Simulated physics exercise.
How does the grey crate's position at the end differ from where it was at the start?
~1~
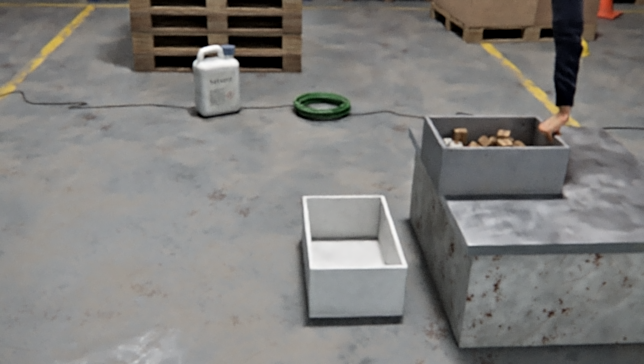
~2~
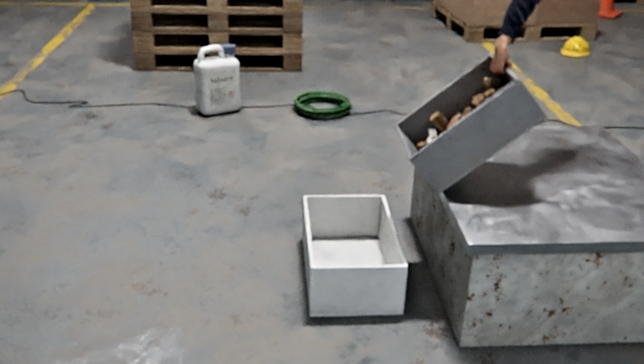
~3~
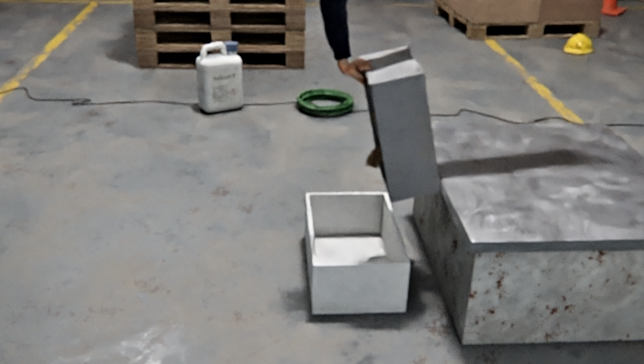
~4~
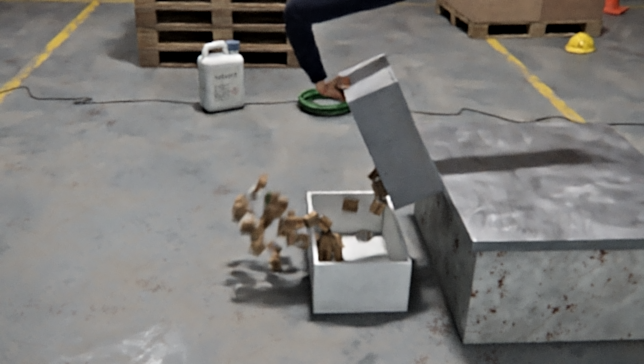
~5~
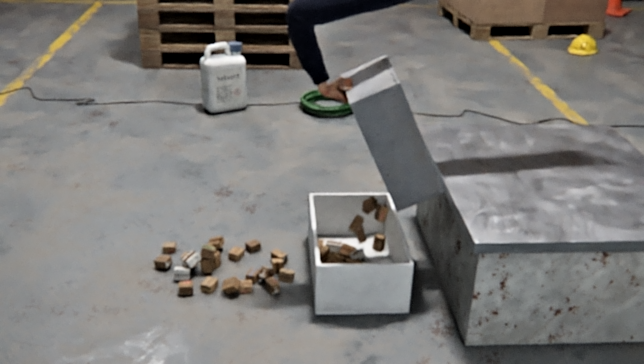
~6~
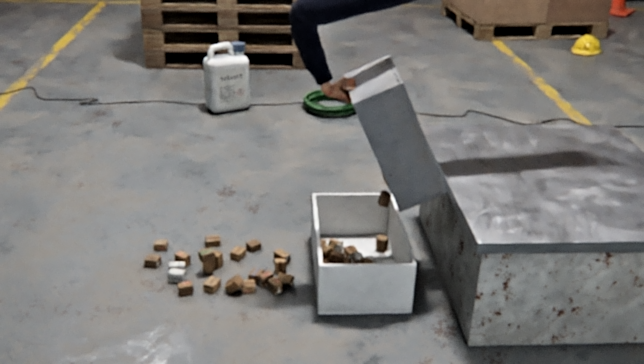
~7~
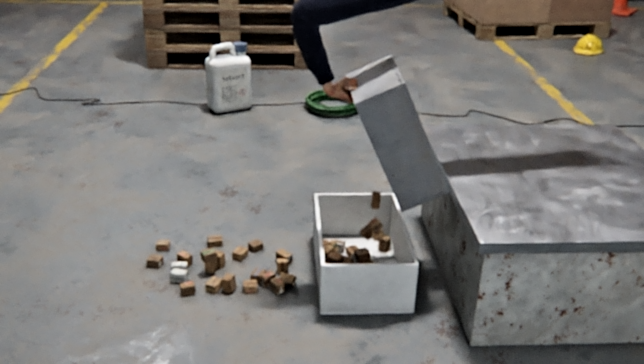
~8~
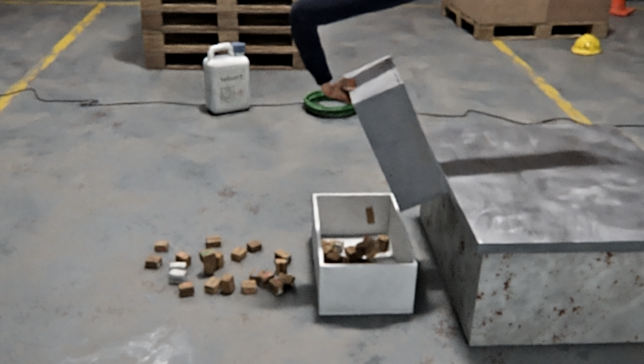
At the start the grey crate sat level on top of the bench, but by the end it was further left, tipped steeply over the bench's edge with its lower end above the white tote.
